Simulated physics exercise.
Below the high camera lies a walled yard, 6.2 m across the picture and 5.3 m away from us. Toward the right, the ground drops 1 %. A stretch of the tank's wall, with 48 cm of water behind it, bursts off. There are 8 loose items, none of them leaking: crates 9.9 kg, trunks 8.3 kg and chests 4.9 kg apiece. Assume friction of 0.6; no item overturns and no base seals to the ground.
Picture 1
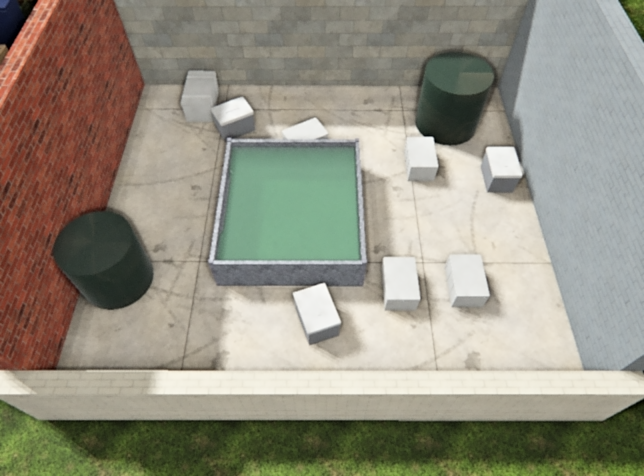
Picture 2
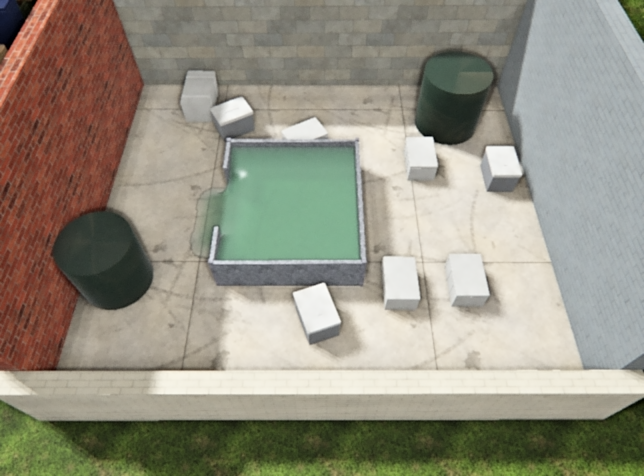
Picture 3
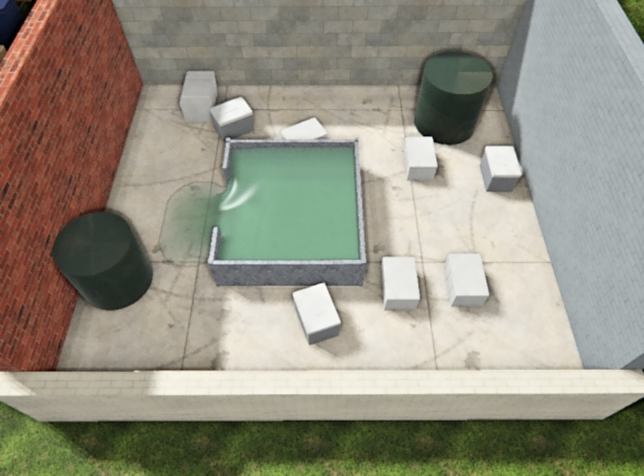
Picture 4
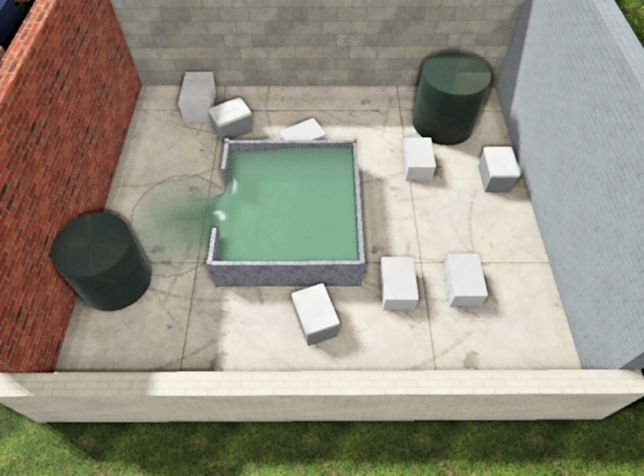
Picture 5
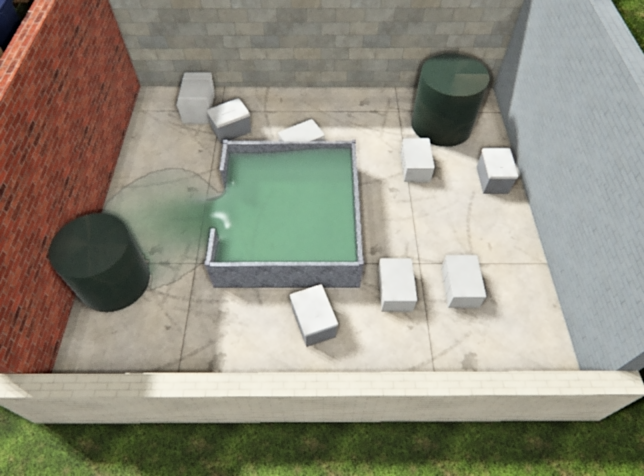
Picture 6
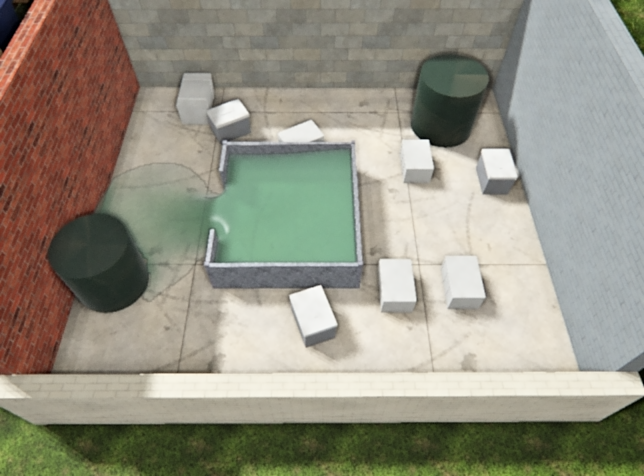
A walled yard held a square tank of green water among pale blocks and two dark barrels; part of the tank's left side opened, and water spread leftward across the paving while the blocks stayed put.
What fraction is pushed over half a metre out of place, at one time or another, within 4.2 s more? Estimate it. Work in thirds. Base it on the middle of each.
The share is less than one third.
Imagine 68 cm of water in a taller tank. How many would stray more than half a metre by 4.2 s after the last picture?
In that case the number is 3.
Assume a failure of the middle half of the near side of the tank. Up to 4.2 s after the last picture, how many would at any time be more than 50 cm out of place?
Result: 3.
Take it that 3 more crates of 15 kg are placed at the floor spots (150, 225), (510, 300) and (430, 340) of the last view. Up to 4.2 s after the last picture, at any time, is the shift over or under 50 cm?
In the order asked: Above the mark; below the mark; below the mark.
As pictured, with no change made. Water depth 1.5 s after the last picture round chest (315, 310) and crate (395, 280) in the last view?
Depth approx. 0 cm / 0 cm.
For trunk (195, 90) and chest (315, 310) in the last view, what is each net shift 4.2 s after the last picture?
Distances: 200 cm; 5 cm.
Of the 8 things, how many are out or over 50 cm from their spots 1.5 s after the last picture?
0.
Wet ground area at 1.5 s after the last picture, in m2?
Some 10.5 m2 of it.
Then, 0.4 s after the last picture 0 of 8 are over 50 cm from their spots; 0 afloat.
Then, 1.5 s after the last picture 0 of 8 are over 50 cm from their spots; 0 afloat.
Then, 2.8 s after the last picture 1 of 8 are over 50 cm from their spots; 0 afloat.
Then, 4.2 s after the last picture 2 of 8 are over 50 cm from their spots, and 2 have been at some point; 1 afloat.
